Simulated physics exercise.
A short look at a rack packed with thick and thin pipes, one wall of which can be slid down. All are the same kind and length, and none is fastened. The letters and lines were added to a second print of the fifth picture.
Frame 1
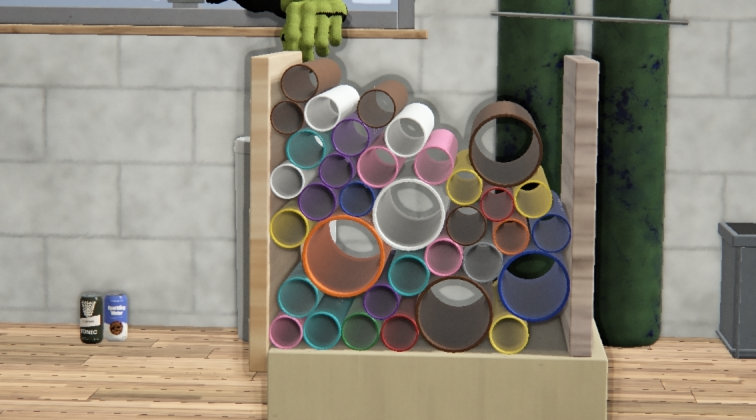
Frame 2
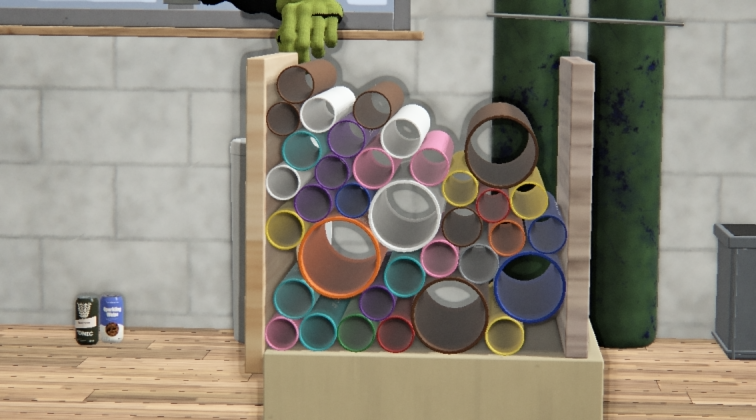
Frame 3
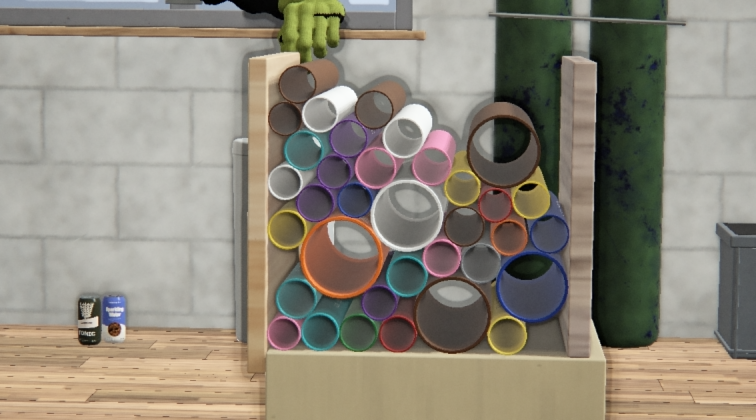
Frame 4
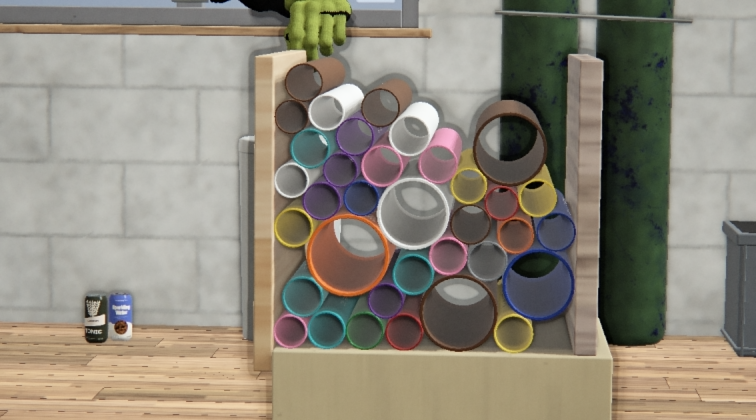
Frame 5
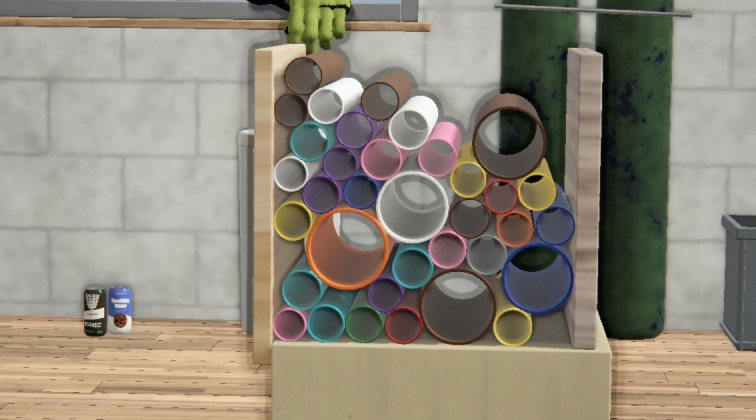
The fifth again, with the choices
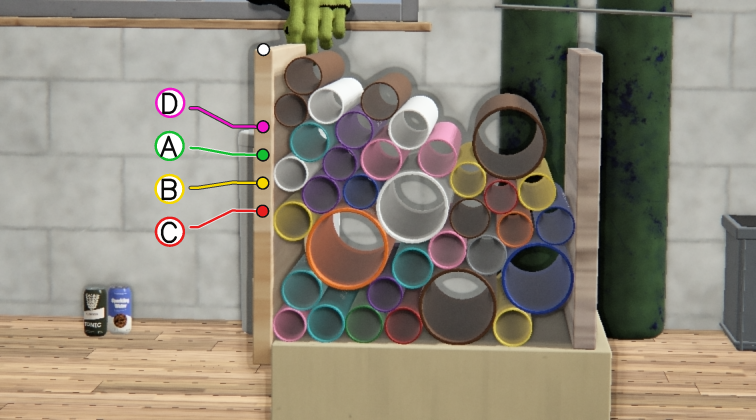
In a room with a wooden floor, colourful pipes sit stacked between two boards beneath a green-gloved hand, the view shifting slightly.
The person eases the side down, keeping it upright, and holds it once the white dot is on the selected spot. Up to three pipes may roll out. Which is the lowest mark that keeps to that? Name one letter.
Stop at B.
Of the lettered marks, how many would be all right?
The number is three.
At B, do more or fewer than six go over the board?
At B, fewer than six.
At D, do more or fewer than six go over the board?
It loses fewer than six.
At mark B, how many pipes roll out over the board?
With B, two.
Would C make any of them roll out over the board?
At C: Yes.
On the marked copy, A at (263, 155); B at (263, 183); C at (263, 211); D at (263, 126); the white dot at (264, 49).
Taking B. A third of the way, top of the board (273, 112).
Two thirds of the way, top of the board (273, 181).
When it is over, top of the board (273, 183), two out over the board.
As for the rest, A two out over the board; C more than three out over the board; D none out over the board.
